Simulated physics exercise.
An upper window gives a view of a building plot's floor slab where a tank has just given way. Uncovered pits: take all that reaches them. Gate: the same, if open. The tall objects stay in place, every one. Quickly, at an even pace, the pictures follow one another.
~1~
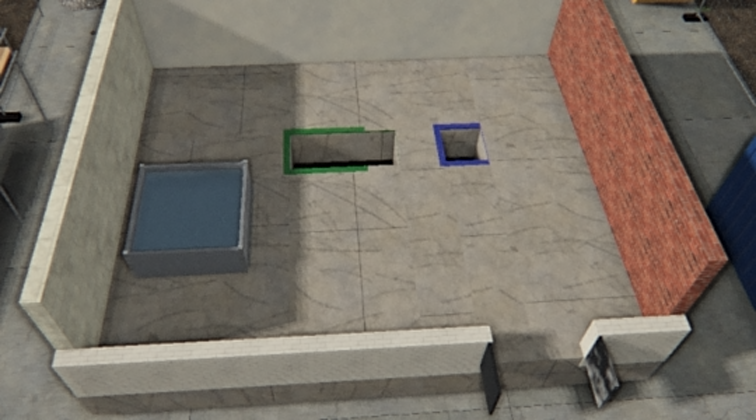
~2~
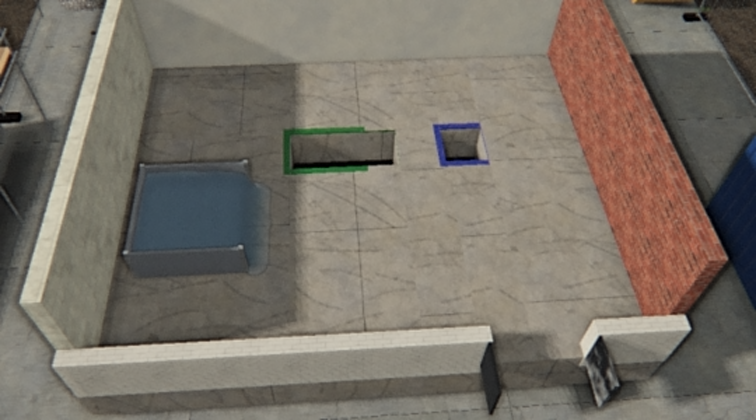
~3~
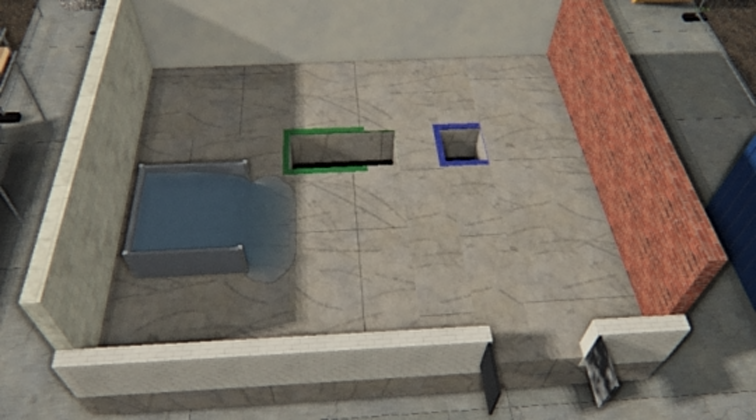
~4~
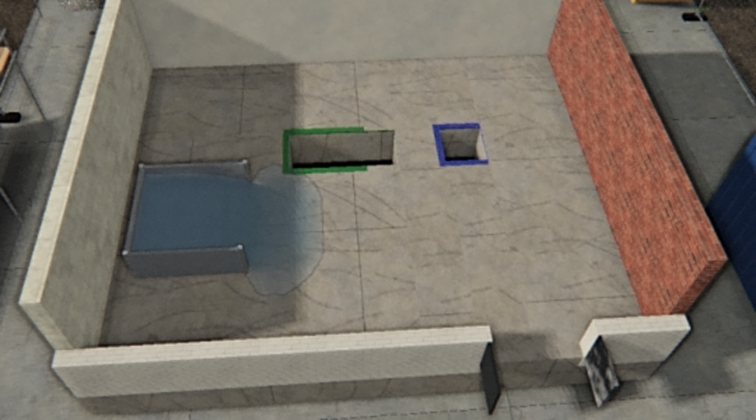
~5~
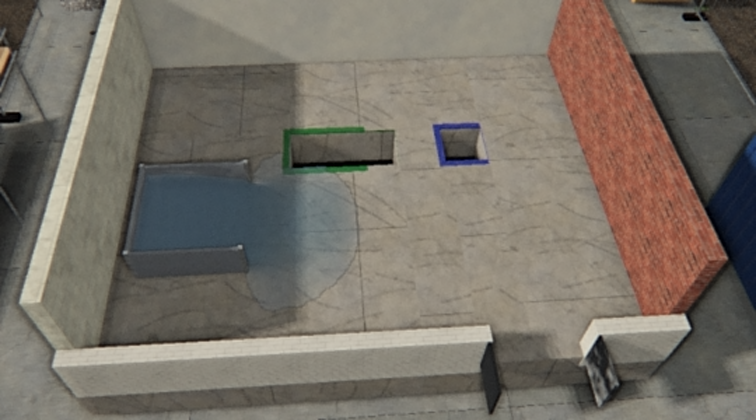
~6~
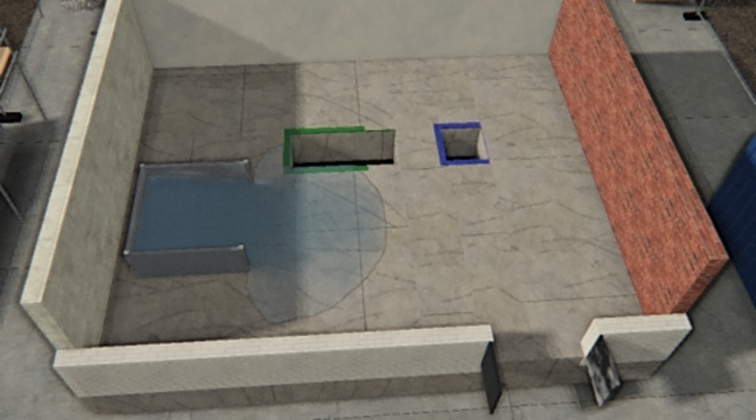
Water pouring from the right side of an open tank, spreading rightward in a widening sheet across a walled concrete floor.
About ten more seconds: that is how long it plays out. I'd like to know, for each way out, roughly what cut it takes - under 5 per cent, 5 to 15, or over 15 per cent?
Result: The gate will take at least five but at most fifteen per cent; the green pit will take beyond fifteen per cent; the blue pit will take at least five but at most fifteen per cent.
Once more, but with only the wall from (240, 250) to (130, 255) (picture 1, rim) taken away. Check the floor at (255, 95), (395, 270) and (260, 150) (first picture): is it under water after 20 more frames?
Unsoaked, then soaked, then unsoaked.
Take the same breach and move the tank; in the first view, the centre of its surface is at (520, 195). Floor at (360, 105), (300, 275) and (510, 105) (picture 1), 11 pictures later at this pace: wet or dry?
Checking the three spots, I get high and dry, high and dry, swamped.
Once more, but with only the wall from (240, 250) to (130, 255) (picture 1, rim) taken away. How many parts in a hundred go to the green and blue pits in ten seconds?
Per cent: Green 4, blue 4.
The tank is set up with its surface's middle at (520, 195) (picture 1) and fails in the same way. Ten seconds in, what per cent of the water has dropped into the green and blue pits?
Within ten seconds the green pit collects 4 percent of the total and the blue pit 2 percent.
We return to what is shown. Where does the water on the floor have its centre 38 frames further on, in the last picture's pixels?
My reading is close to (446, 230).
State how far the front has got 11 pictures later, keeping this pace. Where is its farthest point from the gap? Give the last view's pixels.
Farthest reach: About (590, 191).
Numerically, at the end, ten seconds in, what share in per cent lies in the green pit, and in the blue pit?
I'd put them at roughly 22 and 10 per cent respectively.
A moment on, water covers 25 % of the floor; the gate 0 %, the green pit 3 %, the blue pit 0 %.
Next, water covers 40 % of the floor; the gate 0 %, the green pit 8 %, the blue pit 1 %.
Then, water covers 45 % of the floor; the gate 2 %, the green pit 14 %, the blue pit 4 %.
Later, water covers 55 % of the floor; the gate 5 %, the green pit 18 %, the blue pit 6 %.
In the end, water covers 65 % of the floor; the gate 10 %, the green pit 22 %, the blue pit 11 %.
